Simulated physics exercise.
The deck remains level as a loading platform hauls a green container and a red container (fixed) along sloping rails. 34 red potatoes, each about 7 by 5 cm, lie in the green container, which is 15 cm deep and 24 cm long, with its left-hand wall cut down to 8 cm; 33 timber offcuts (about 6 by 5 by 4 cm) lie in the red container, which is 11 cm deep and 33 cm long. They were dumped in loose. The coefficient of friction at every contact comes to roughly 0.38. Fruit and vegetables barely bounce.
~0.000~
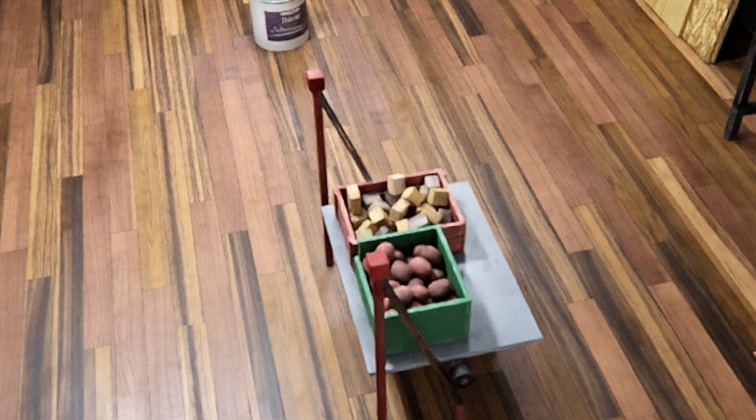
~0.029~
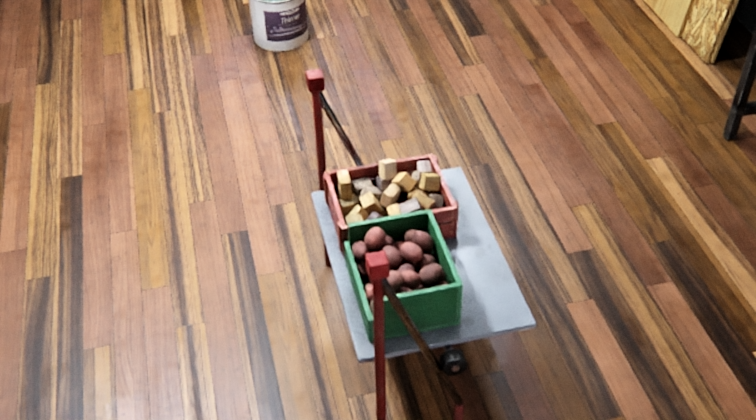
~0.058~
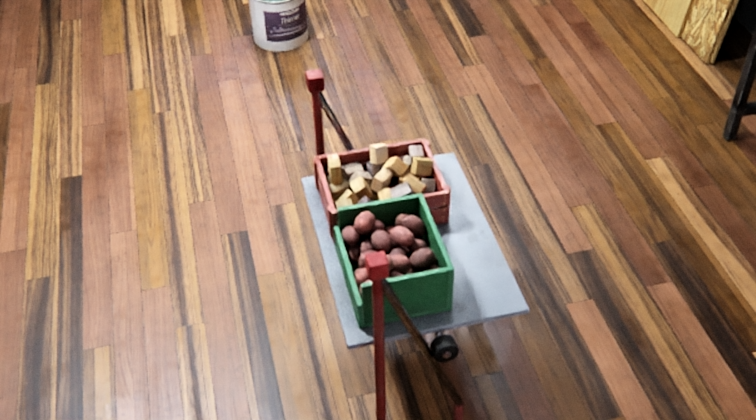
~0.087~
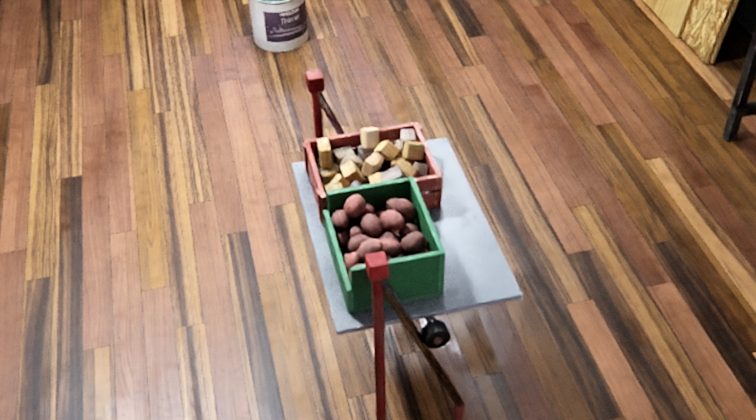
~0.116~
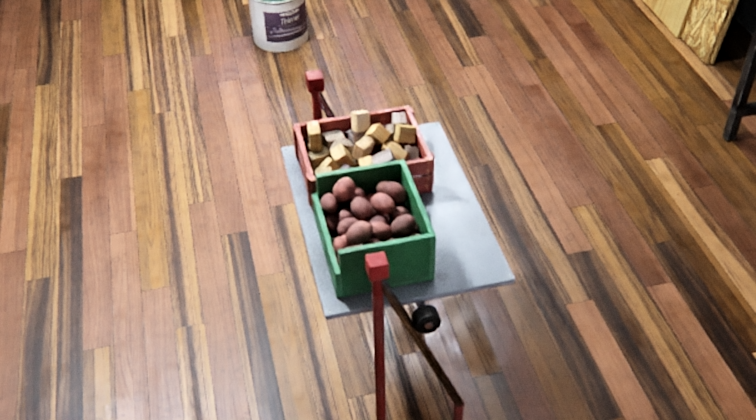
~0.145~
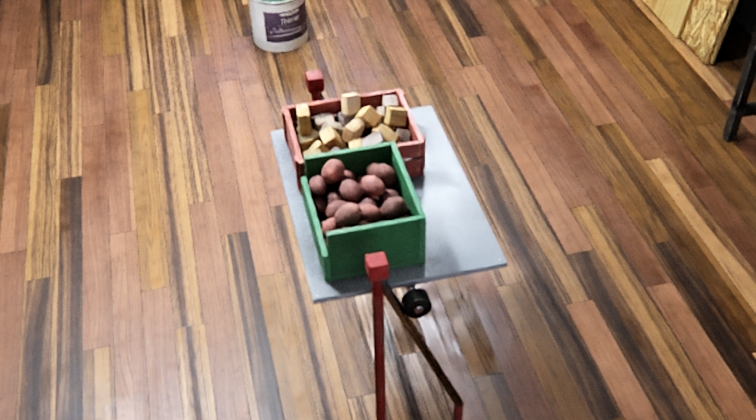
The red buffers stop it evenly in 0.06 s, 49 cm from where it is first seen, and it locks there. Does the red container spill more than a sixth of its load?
Yes.
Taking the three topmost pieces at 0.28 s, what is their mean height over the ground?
I'd say near 108 cm.
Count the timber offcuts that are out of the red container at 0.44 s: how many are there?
About 8.
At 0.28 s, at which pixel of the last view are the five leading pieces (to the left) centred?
Centre approx. at (269, 105) px.
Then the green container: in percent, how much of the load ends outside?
For the green container, roughly 75 percent.
After 0.16 s, braking begins.
After 0.28 s, green container 29 in, 5 out and red container 31 in, 2 out.
After 0.44 s, green container 15 in, 19 out and red container 25 in, 8 out.
After 0.66 s, green container 8 in, 26 out and red container 7 in, 26 out.
Final count (at 1.21 s), green container 8 in, 26 out and red container 7 in, 26 out. Asked share, 26 of 33, 79 per cent.
